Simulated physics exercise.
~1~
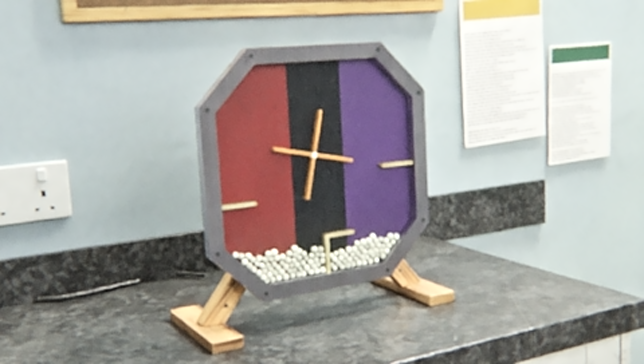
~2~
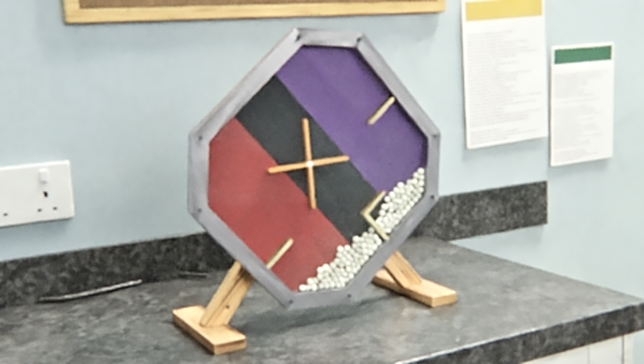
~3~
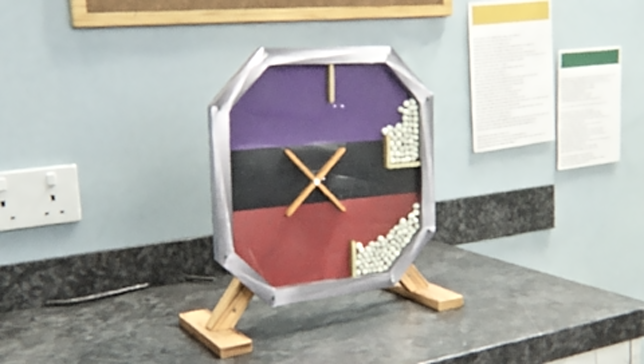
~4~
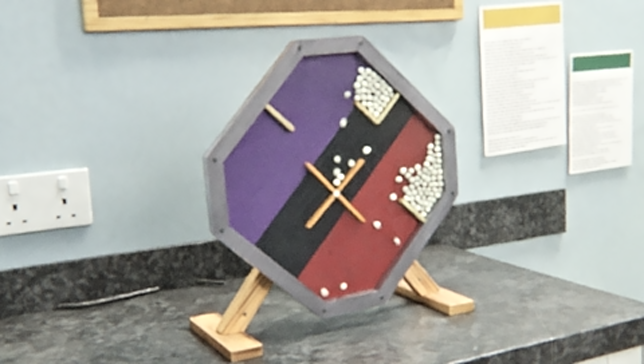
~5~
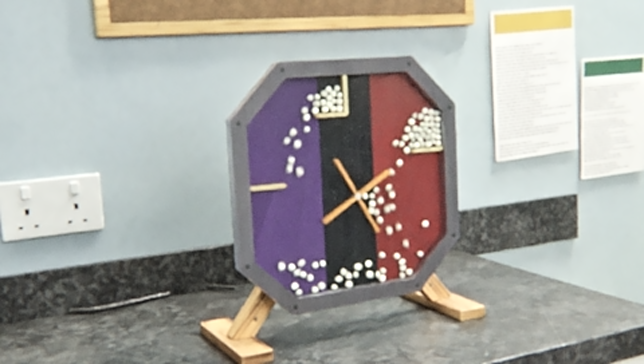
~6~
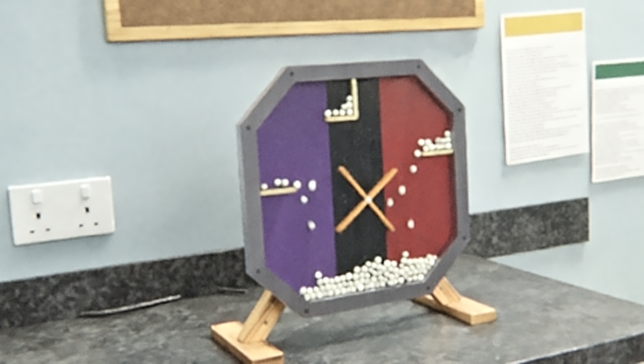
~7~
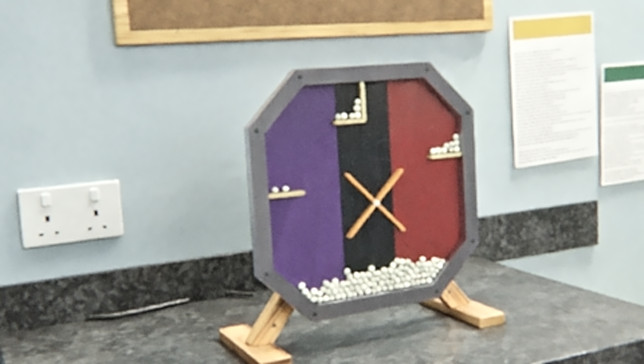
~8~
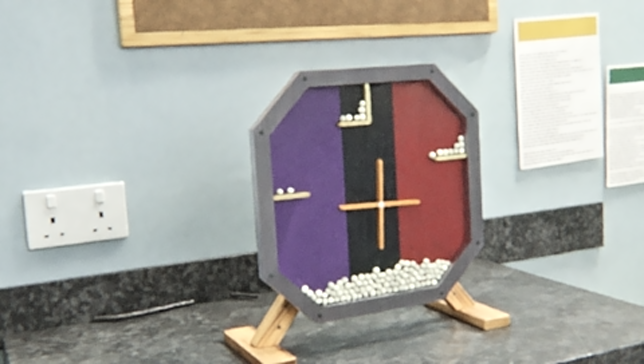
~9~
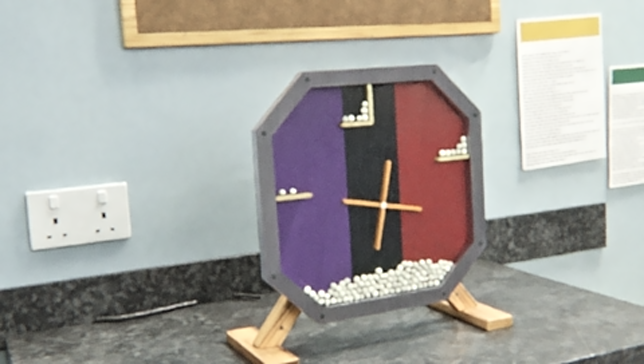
An octagonal, grey-framed display case stands on wooden feet on a dark speckled counter, seen from the front at a slight angle. Behind its clear front are red, black and purple vertical strips from left to right, thin wooden ledges, a wooden cross and small white balls heaped at the bottom. The case turns anticlockwise, carrying balls up the right side, until it is upside down with purple on the left. Balls spill from two ledges, scattering past the turning cross. The cross slows to rest, most balls lying along the bottom and a few remaining on the ledges.
